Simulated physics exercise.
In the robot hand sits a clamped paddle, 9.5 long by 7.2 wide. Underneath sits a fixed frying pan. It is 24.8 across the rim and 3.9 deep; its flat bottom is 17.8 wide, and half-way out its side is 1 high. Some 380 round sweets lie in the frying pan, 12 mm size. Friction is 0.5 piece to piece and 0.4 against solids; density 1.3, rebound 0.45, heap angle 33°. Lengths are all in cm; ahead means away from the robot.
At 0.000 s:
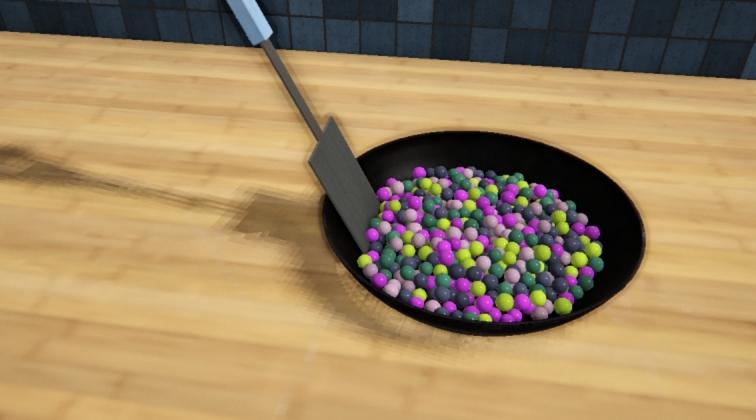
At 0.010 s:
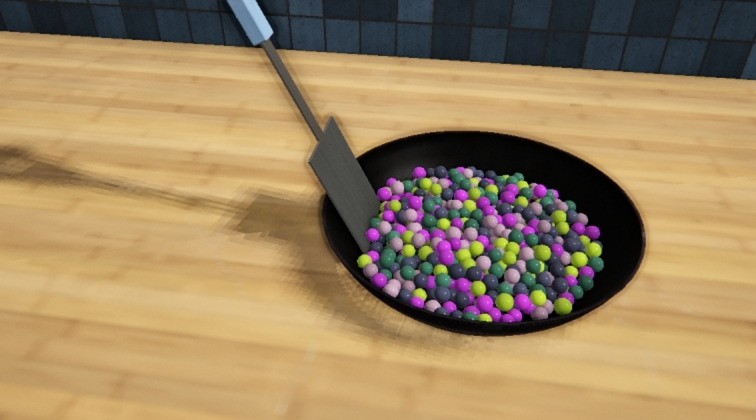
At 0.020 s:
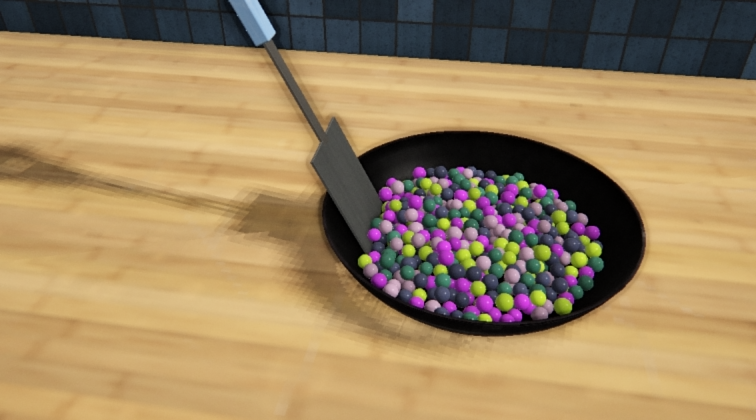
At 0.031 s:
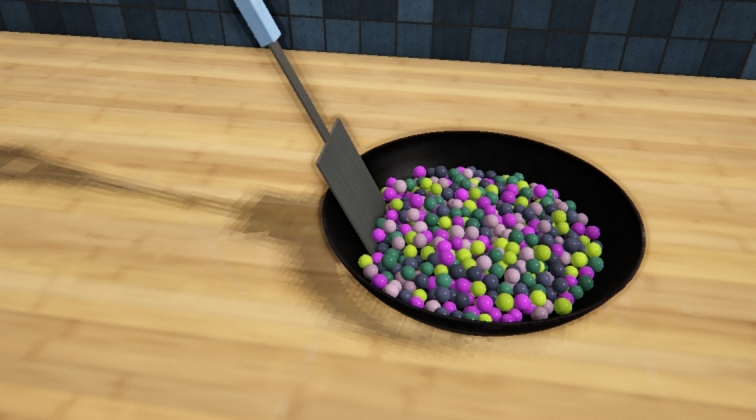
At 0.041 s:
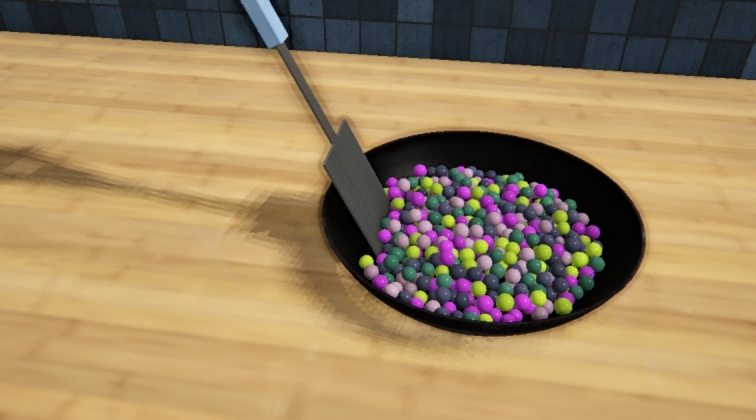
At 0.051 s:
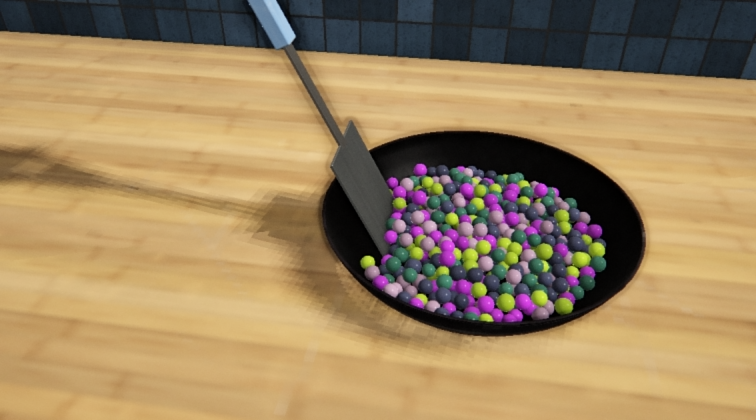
On a wooden counter, a flat metal paddle with a pale blue handle slid slightly to the right inside a black frying pan, nudging the left edge of a heap of colourful round sweets.
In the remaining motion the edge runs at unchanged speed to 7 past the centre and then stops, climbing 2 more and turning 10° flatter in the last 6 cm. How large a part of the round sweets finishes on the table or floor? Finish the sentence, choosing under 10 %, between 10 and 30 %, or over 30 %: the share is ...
The share is under 10 %.
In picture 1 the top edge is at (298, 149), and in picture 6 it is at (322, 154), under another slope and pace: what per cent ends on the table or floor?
Around 5 per cent finishes on the table or floor.
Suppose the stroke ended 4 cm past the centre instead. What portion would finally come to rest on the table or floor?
My guess would be around 0 per cent.
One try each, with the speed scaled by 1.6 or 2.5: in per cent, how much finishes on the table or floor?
The two tries give about 10 and 20 in a hundred.
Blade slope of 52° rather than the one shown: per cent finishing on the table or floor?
Estimate for that slope: Some 0 per cent.
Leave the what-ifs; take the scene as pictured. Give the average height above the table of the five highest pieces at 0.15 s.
They are around 4 cm up.
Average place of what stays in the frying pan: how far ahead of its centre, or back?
4.0 cm ahead.
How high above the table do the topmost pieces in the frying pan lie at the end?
It reaches around 5.5 cm.
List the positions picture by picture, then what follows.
Paddle top edge at (320, 137), sloping 64°; upper third of the load around (475, 228), from x 365 to 595, top at y 170; 380 in the frying pan, in the first picture.
Paddle top edge at (321, 138), sloping 64°; upper third of the load around (475, 228), from x 365 to 595, top at y 170, in the second picture.
Paddle top edge at (323, 138), sloping 64°; upper third of the load around (475, 227), from x 365 to 595, top at y 170, in the third picture.
Paddle top edge at (328, 139), sloping 64°; upper third of the load around (473, 227), from x 365 to 595, top at y 170, in the fourth picture.
Paddle top edge at (334, 141), sloping 64°; upper third of the load around (470, 227), from x 365 to 595, top at y 170, in the fifth picture.
Paddle top edge at (341, 142), sloping 64°; upper third of the load around (472, 228), from x 370 to 600, top at y 170; 380 in the frying pan, in the sixth picture.
After 0.15 s, sloping 64°, highest piece 4 above the table; 380 in the frying pan.
After 0.24 s, sloping 60°, highest piece 5 above the table; 380 in the frying pan.
After 0.49 s, sloping 54°, highest piece 5 above the table; 369 in the frying pan, 10 on the table or floor, 1 on the blade or in flight.
After 1.54 s, sloping 54°, highest piece 5 above the table; 369 in the frying pan, 11 on the table or floor.
At rest, 369 in the frying pan, 11 on the table or floor. That is 3 % on the table or floor.
